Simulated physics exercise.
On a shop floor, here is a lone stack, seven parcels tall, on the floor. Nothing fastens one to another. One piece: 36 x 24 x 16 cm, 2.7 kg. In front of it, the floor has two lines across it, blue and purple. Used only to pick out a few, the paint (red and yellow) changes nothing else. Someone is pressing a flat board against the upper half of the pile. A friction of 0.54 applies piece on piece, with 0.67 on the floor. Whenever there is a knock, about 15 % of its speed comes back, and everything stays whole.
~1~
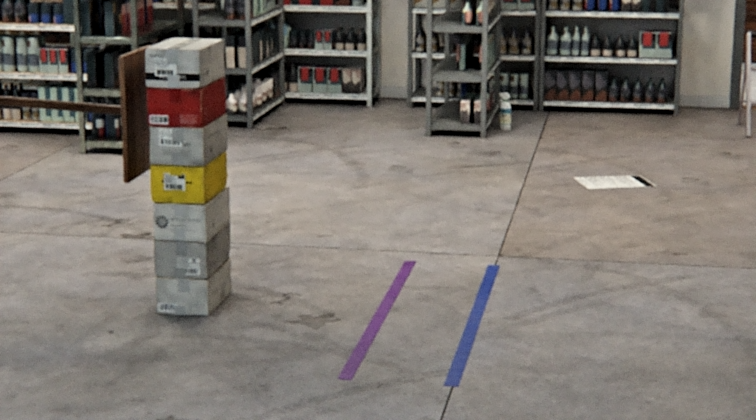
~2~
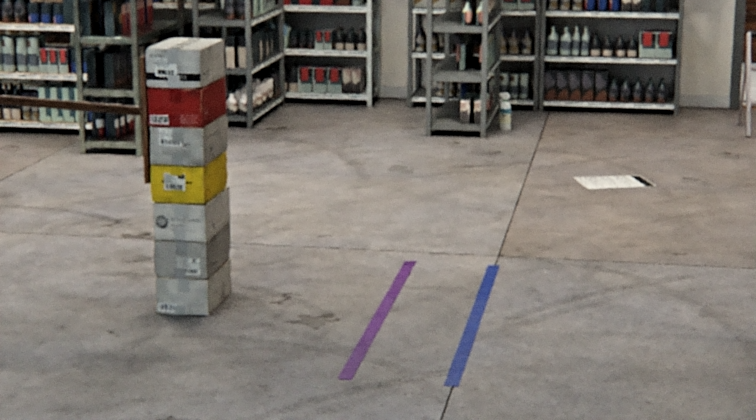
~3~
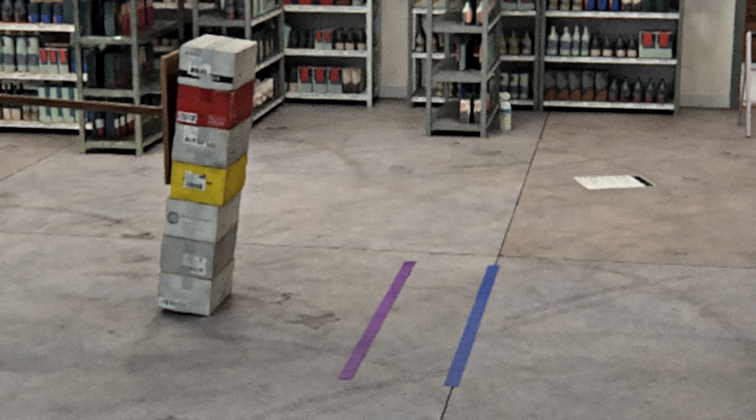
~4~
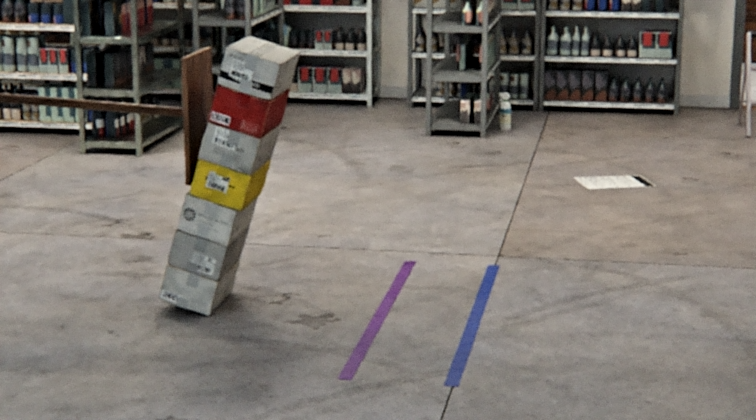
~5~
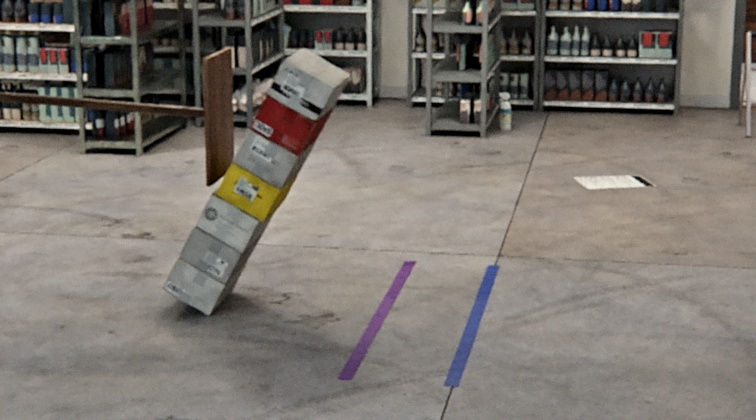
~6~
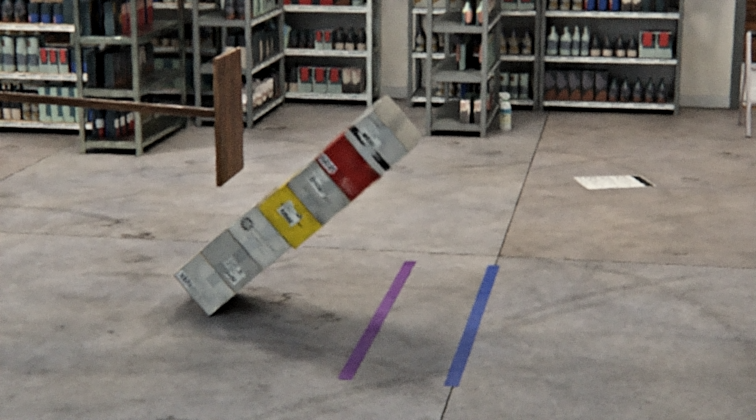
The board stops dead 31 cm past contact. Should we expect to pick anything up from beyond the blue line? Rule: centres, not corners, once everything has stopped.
Yes, the spill crosses the blue line.
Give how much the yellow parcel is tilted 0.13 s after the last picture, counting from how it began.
Roughly 70 degrees.
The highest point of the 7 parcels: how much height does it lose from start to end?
90 cm.
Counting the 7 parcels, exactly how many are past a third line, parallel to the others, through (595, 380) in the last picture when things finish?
The answer is 0.
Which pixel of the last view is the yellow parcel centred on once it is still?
Around (372, 286).
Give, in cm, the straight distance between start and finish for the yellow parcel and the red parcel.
Net shift, middle to middle: Yellow 90 cm, red 140 cm.
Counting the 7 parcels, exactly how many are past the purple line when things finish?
Number past the line: 3.
Then, 0.06 s later than the last frame, none of the 7 parcels past the blue line, 7 disturbed; yellow parcel tilted 58°, 18 cm lower; red parcel tilted 57°, 33 cm lower.
Then, 0.13 s later than the last frame, none of the 7 parcels past the blue line, 7 disturbed; yellow parcel tilted 70°, 30 cm lower; red parcel tilted 69°, 50 cm lower.
Then, 0.23 s later than the last frame, 1 of the 7 parcels past the blue line; yellow parcel on its side; red parcel on its side.
When it is over, 1 of the 7 parcels past the blue line; red parcel on its side; yellow parcel on its side. The farthest middle lies 9 cm beyond that line. In pixels of the last frame, middles, red parcel near (456, 291), yellow parcel near (372, 287).
